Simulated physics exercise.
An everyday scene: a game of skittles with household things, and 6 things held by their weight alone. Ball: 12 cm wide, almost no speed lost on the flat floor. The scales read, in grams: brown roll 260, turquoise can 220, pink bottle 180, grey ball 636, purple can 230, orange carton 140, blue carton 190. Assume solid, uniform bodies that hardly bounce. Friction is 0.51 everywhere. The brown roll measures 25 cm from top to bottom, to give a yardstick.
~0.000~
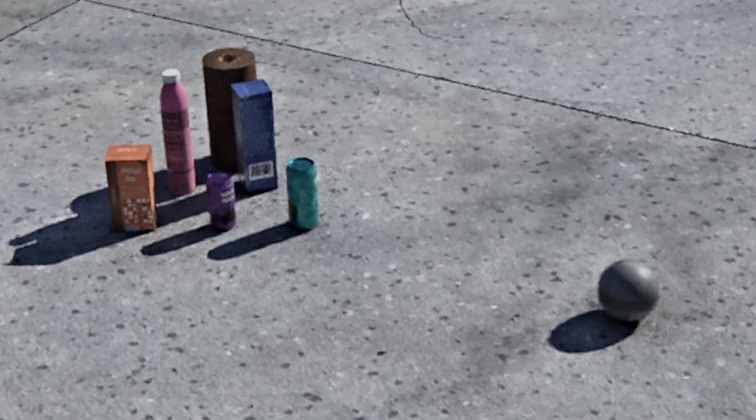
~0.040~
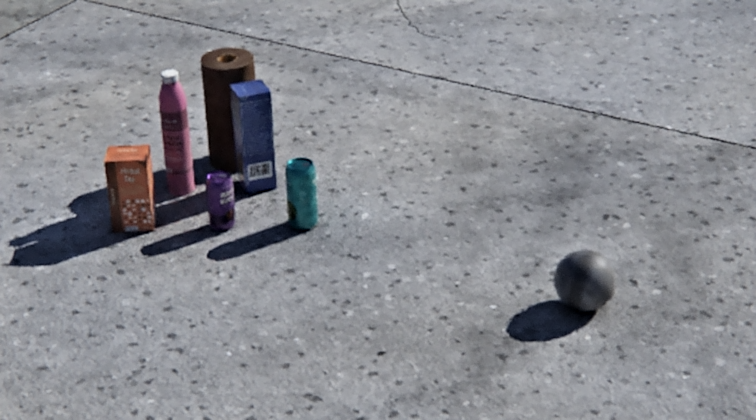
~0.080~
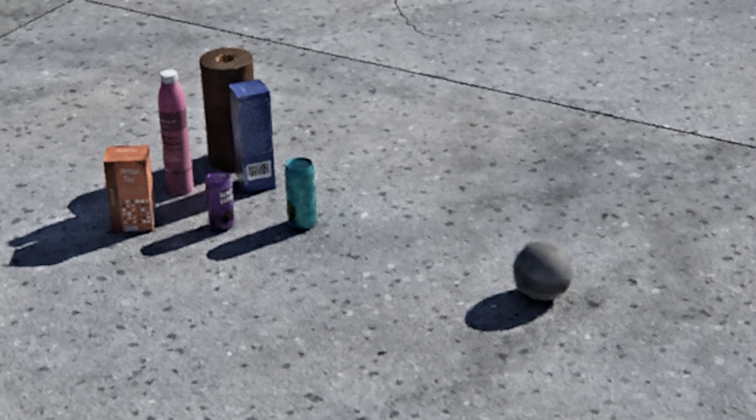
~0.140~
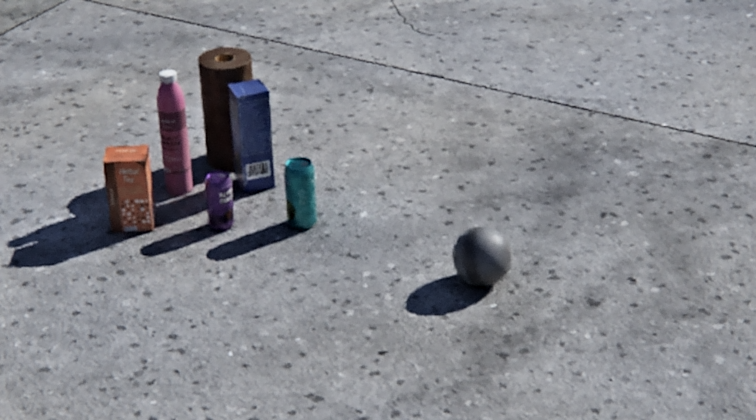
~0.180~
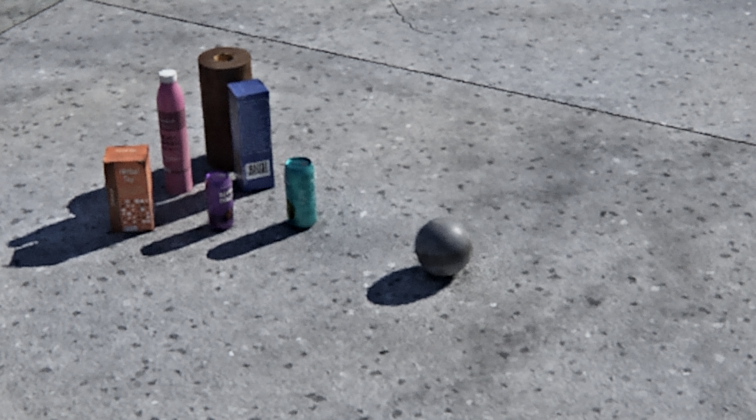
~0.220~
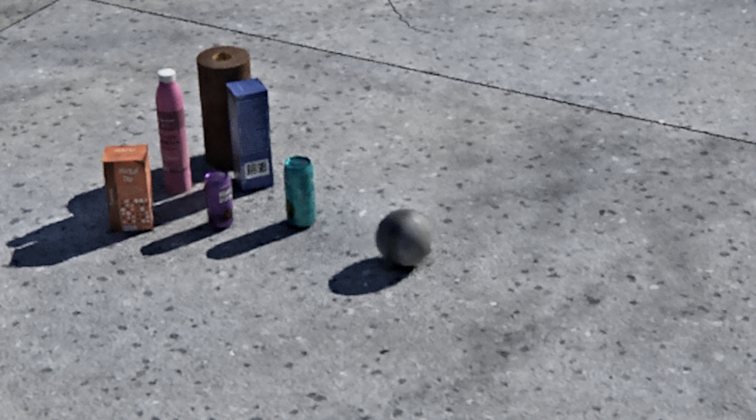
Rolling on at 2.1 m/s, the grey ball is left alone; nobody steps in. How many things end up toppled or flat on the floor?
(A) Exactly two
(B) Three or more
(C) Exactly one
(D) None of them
(A) Exactly two.
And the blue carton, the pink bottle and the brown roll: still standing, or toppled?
Outcome noted - the blue carton survives without falling, the pink bottle survives without falling, the brown roll survives without falling.
After 0.52 s, ball 90 cm along; grey ball near (194, 214); turquoise can 26° off upright near (271, 161); purple can 49° off upright; blue carton 4° off upright.
After 0.72 s, ball 105 cm along; grey ball near (114, 223); turquoise can 49° off upright near (281, 158); purple can on its side; orange carton moved 7 cm.
After 1.32 s, ball 147 cm along; turquoise can on its side near (291, 165); purple can on its side; orange carton moved 7 cm.
After 2.02 s, ball 197 cm along; turquoise can on its side near (291, 165); purple can on its side; orange carton moved 7 cm.
In the end (2.4 s), toppled on the floor, turquoise can and purple can; the other 4 under 8 cm from the start. At the end, from the last picture's camera, brown roll near (226, 108), turquoise can near (291, 165).
